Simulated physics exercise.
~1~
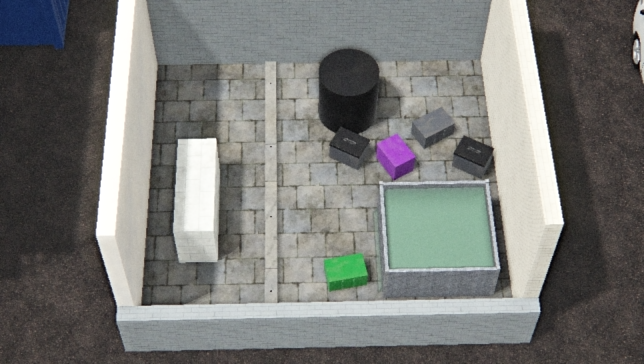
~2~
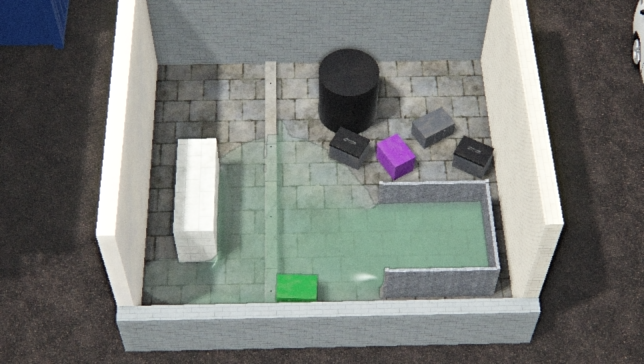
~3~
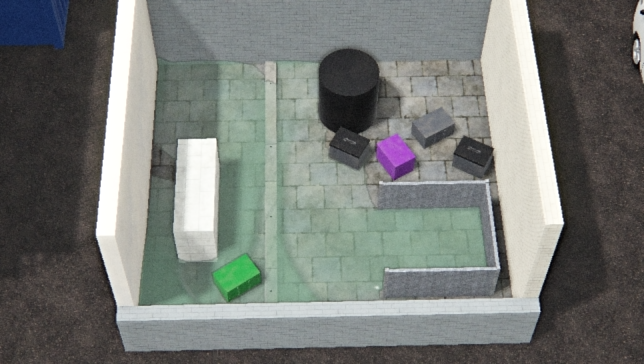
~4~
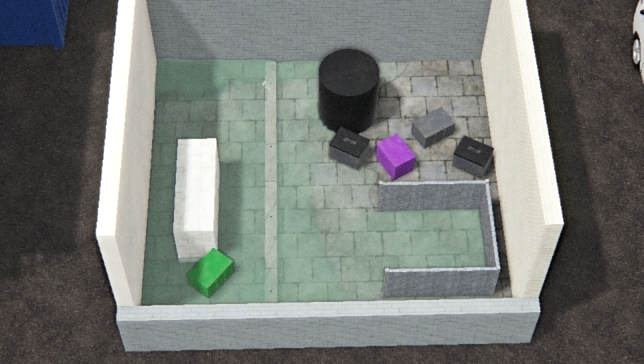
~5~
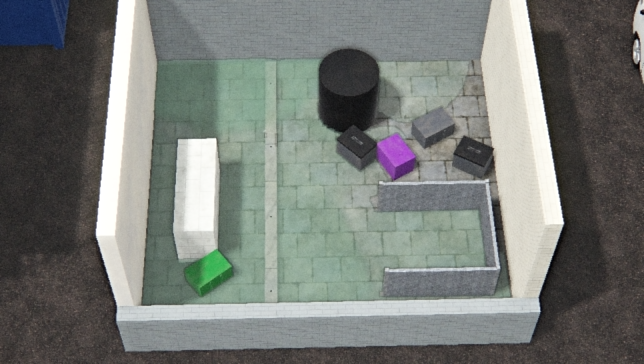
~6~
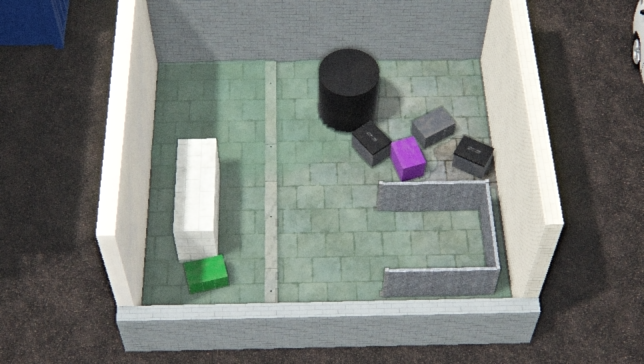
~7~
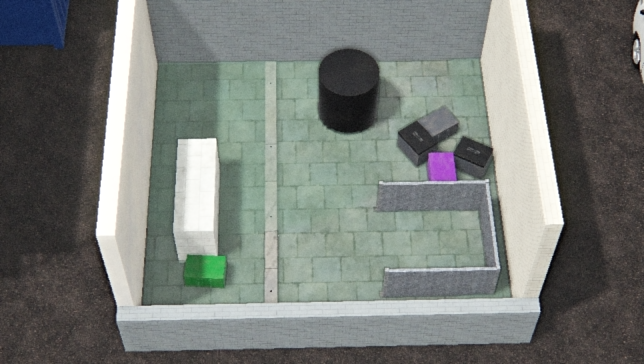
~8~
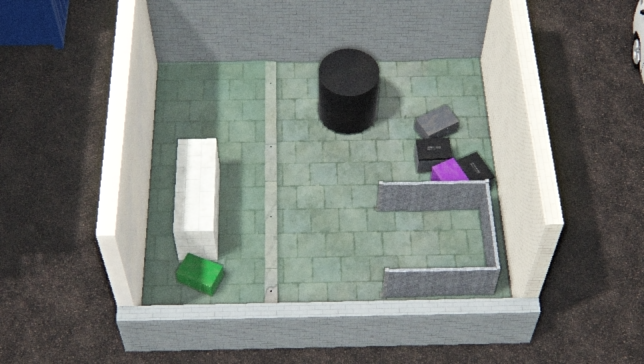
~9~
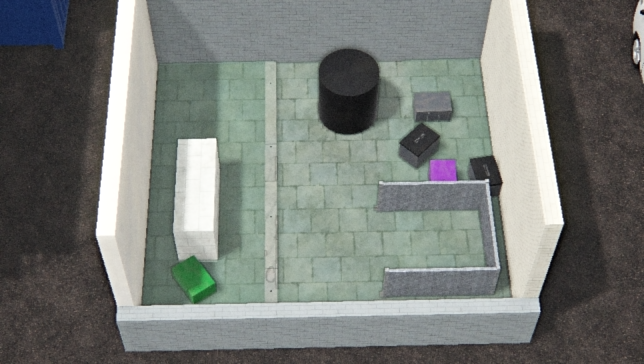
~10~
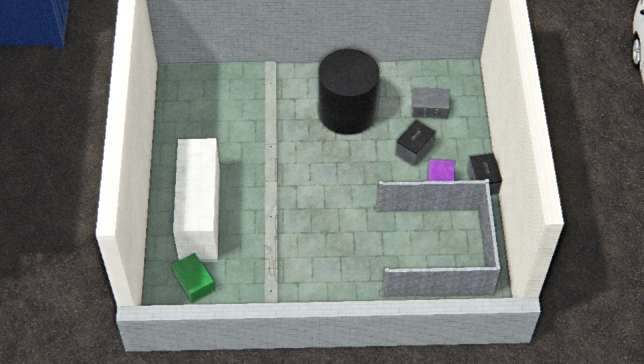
Greenish water burst from a tank's open left side and swept a green crate leftward over the kerb to the foot of a white block, then spread across the floor, nudging the purple and dark boxes rightward until they settled near the tank's back wall.
